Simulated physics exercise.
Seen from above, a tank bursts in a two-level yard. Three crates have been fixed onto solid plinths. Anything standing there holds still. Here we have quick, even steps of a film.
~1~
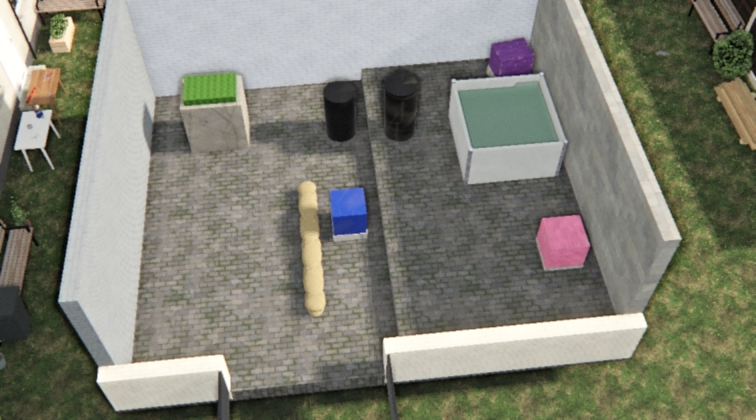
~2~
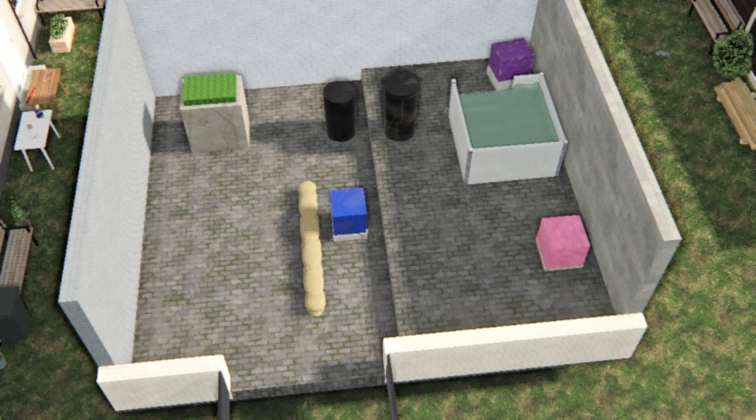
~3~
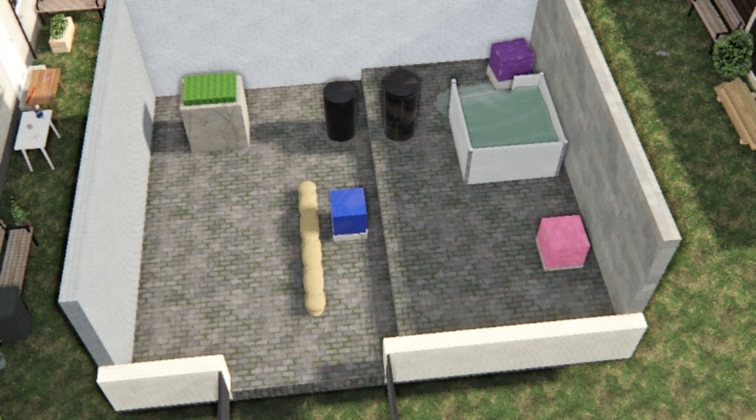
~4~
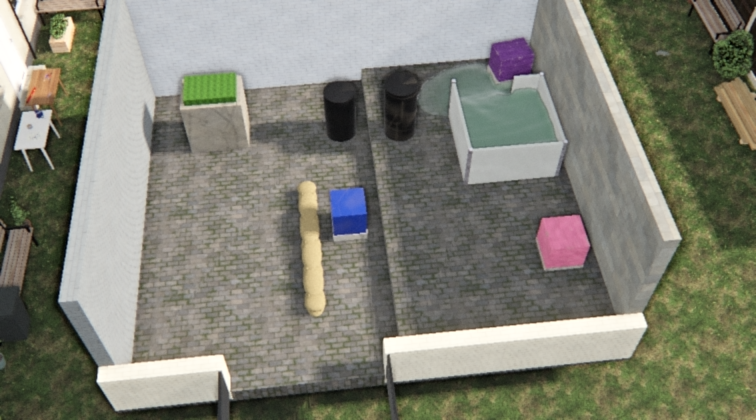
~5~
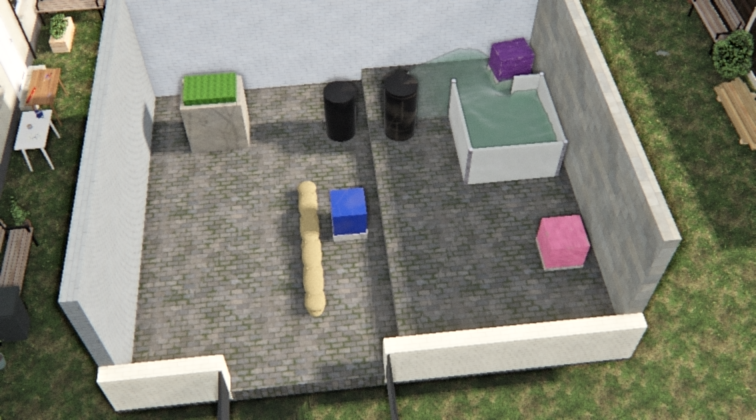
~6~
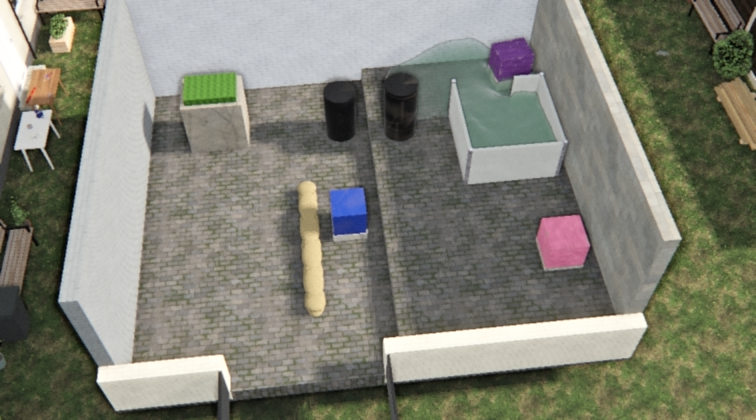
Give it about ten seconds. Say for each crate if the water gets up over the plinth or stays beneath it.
At the purple crate the water gets over; at the blue crate the water stays beneath; at the pink crate the water gets over.
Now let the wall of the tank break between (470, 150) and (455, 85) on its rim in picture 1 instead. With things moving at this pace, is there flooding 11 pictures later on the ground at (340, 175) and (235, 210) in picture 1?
Taking the two spots in turn: Swamped and swamped.
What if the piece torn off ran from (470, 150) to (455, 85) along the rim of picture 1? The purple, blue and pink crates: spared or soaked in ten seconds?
I'd expect the purple crate remains untouched, the blue crate goes wet, and the pink crate remains untouched.
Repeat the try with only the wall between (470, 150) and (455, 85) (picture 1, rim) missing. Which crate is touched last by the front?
It's the pink crate.
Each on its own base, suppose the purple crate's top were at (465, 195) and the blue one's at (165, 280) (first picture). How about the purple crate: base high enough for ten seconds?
The purple crate simply stays high and dry.
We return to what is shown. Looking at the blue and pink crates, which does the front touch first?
Answer: The pink crate.
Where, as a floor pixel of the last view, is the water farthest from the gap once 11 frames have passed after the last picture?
Best guess: Near (183, 99).
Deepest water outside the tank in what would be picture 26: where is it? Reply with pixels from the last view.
I'd say near (156, 101).
A moment on, water covers 10 % of the floor; the purple crate water round its plinth, the blue crate not reached, the pink crate not reached.
Next, water covers 20 % of the floor; the purple crate water round its plinth, the blue crate not reached, the pink crate not reached.
Then, water covers 40 % of the floor; the purple crate water round its plinth, the blue crate water round its plinth, the pink crate water round its plinth.
Later, water covers 70 % of the floor; the purple crate water round its plinth, the blue crate water round its plinth, the pink crate water round its plinth.
In the end, water covers 75 % of the floor; the purple crate was topped, the blue crate stayed above the water, the pink crate was topped.
